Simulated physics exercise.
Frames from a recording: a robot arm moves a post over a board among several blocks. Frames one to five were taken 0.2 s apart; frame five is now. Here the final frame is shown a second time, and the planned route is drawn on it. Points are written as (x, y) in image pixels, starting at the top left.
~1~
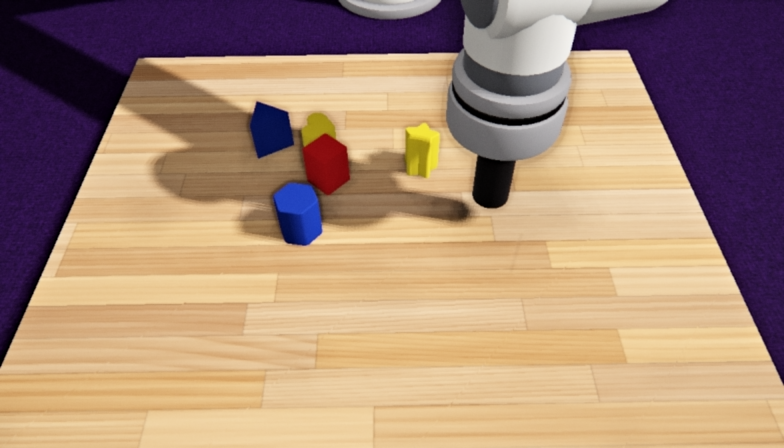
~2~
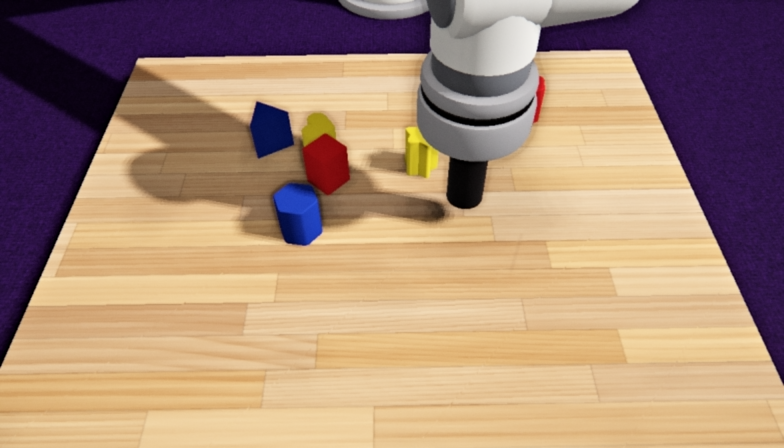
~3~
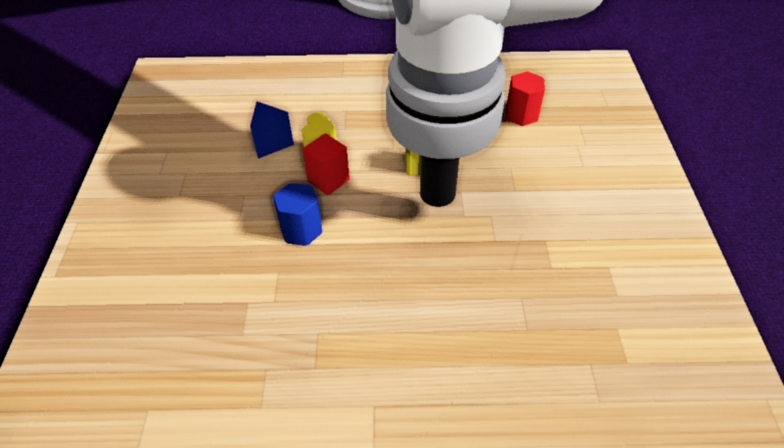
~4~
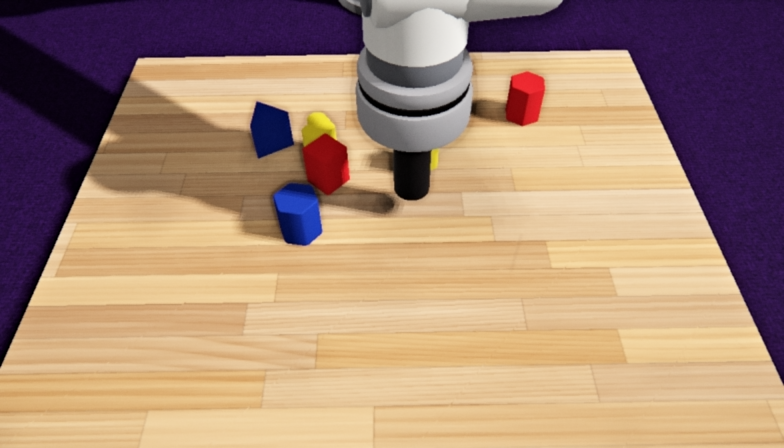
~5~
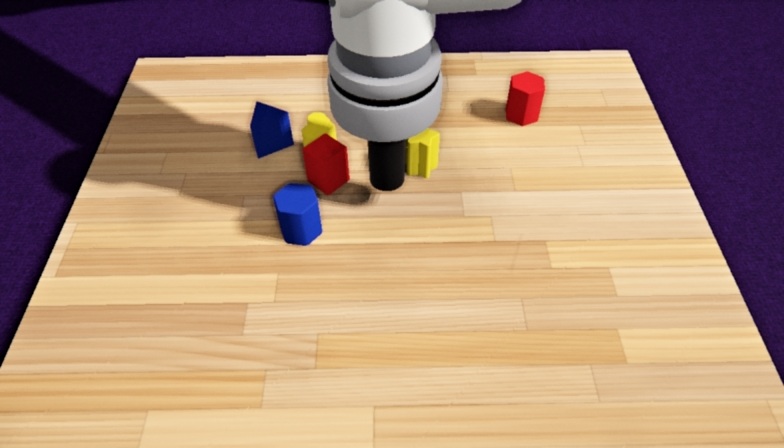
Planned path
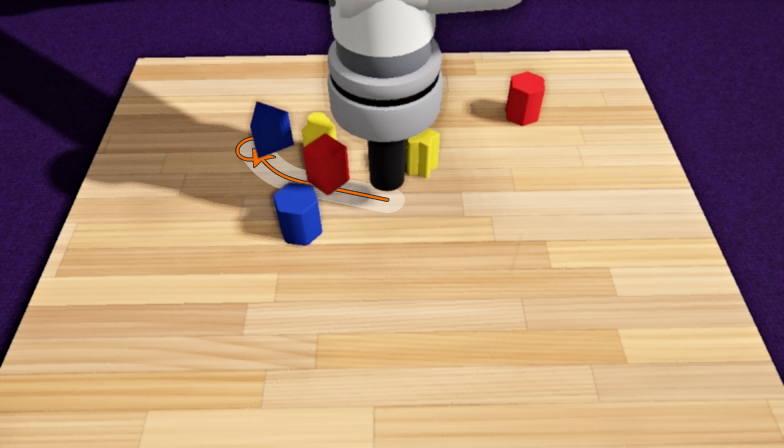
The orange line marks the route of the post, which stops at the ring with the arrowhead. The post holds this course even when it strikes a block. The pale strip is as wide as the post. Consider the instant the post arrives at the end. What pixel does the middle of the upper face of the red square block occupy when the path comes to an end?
I'd guess (236, 97).
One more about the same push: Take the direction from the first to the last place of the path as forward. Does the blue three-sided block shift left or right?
Towards the right-hand side.
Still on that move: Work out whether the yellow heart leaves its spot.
Answer: Moved.
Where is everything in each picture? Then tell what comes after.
Lower end of the post at (490, 196), tops of blocks, blue three-sided block at (265, 112), blue six-sided block at (295, 197), yellow heart at (317, 124), red square block at (325, 147), in the first frame.
Post at (464, 197), blocks as before, in the second frame.
Post at (438, 194), blocks as before, in the third frame.
Post at (412, 188), blocks as before, in the fourth frame.
Post at (387, 180), blue three-sided block at (265, 112), blue six-sided block at (295, 197), yellow heart at (317, 124), red square block at (325, 147), in the fifth frame.
The drawn path runs from (388, 200) through (334, 189) and (284, 176) to (253, 149).
One third of the way, post at (330, 168); yellow heart at (308, 117), turned 20° clockwise; red square block at (304, 140).
Two thirds of the way, post at (277, 154); blue three-sided block at (260, 105); yellow heart at (302, 113), turned 55° clockwise; red square block at (260, 124), turned 15° clockwise.
At the end, post at (248, 128); blue three-sided block at (246, 80), turned 20° clockwise; blue six-sided block not moved; yellow heart at (302, 113), turned 55° clockwise; red square block at (236, 97), turned 35° clockwise.
